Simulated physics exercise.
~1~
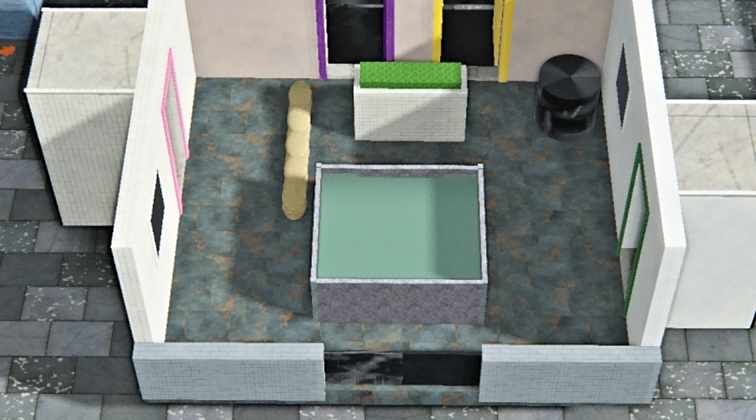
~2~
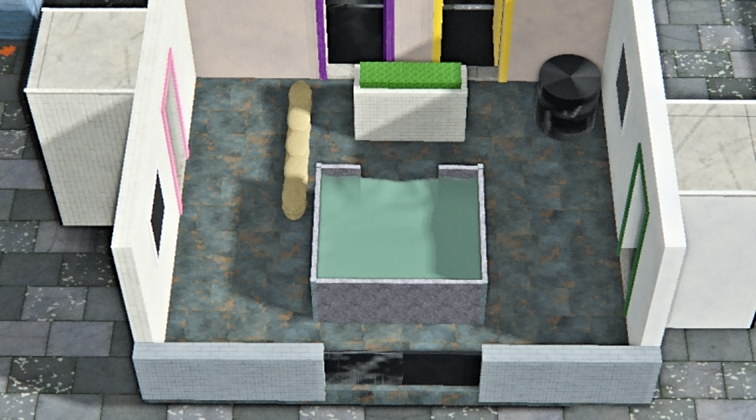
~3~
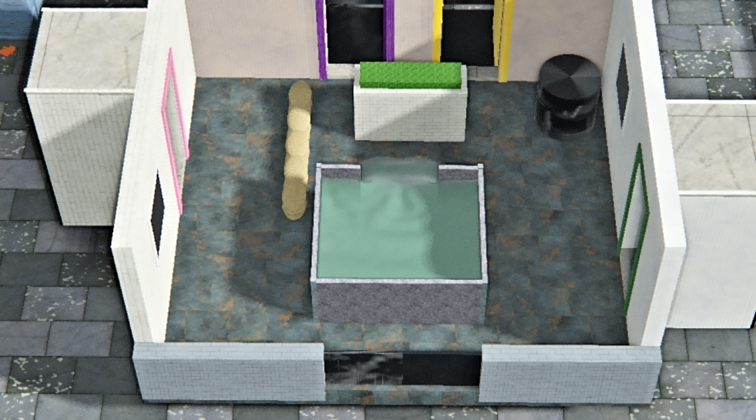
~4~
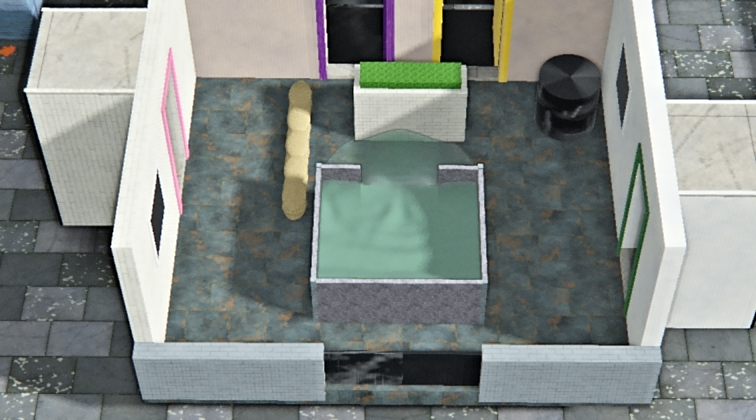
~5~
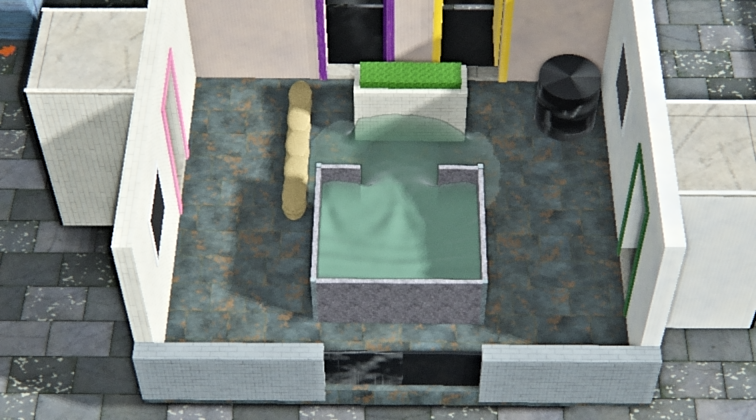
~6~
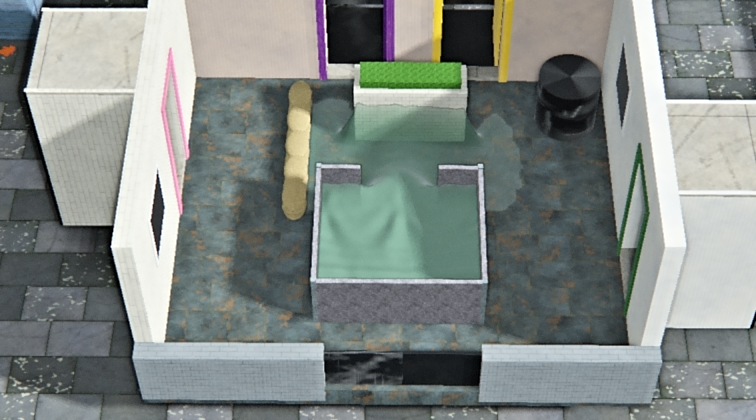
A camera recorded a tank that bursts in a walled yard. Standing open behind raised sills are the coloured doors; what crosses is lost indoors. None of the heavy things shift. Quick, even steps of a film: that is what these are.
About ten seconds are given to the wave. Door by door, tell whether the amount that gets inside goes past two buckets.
My prediction: Purple door: Over the line on that one. Green door: Not over the line on that one. Yellow door: Over the line on that one. Pink door: Not over the line on that one.
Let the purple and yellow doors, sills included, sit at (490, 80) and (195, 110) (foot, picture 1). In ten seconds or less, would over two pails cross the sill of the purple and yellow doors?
Taking them in turn, the purple door crosses the limit and the yellow door crosses the limit.
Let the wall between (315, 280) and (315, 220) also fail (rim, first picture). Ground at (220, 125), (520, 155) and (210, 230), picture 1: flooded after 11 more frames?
In turn: Inundated, then untouched, then inundated.
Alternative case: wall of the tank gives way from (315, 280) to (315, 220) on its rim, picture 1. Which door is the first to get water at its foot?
My pick: The pink door.
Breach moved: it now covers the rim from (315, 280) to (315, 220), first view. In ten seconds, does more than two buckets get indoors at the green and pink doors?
Lab note: The green one sits below the threshold, the pink one tops the threshold.
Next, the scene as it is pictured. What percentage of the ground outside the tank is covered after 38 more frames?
It comes to 95 per cent.
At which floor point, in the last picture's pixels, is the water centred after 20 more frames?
I'd put my finger on (428, 209).
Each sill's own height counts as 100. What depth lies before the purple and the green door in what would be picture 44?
I'd put it at close to 120 and 40 per cent.
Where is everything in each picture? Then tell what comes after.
The open tank at (399, 226) is whole and still, in the first picture.
Water pours out on the open tank's far side and has run to a hidden place, in the second picture.
Water pours out on the open tank's far side and has run to (435, 166), in the third picture.
The front is at (447, 144), out from the gap on the open tank's far side, in the fourth picture.
Water pours out on the open tank's far side and has run to (341, 124), in the fifth picture.
Water pours out on the open tank's far side and has run to (314, 109), in the sixth picture.
A moment on, water covers 30 % of the floor; the purple door under two buckets in, the green door not reached, the yellow door not reached, the pink door not reached.
Next, water covers 60 % of the floor; the purple door over two buckets in, the green door wet at the sill, nothing in, the yellow door wet at the sill, nothing in, the pink door wet at the sill, nothing in.
Then, water covers 75 % of the floor; the purple door far over two buckets in, the green door wet at the sill, nothing in, the yellow door under two buckets in, the pink door wet at the sill, nothing in.
Later, water covers 95 % of the floor; the purple door far over two buckets in, the green door wet at the sill, nothing in, the yellow door over two buckets in, the pink door wet at the sill, nothing in.
In the end, water covers 95 % of the floor; the purple door far over two buckets in, the green door wet at the sill, nothing in, the yellow door far over two buckets in, the pink door wet at the sill, nothing in.
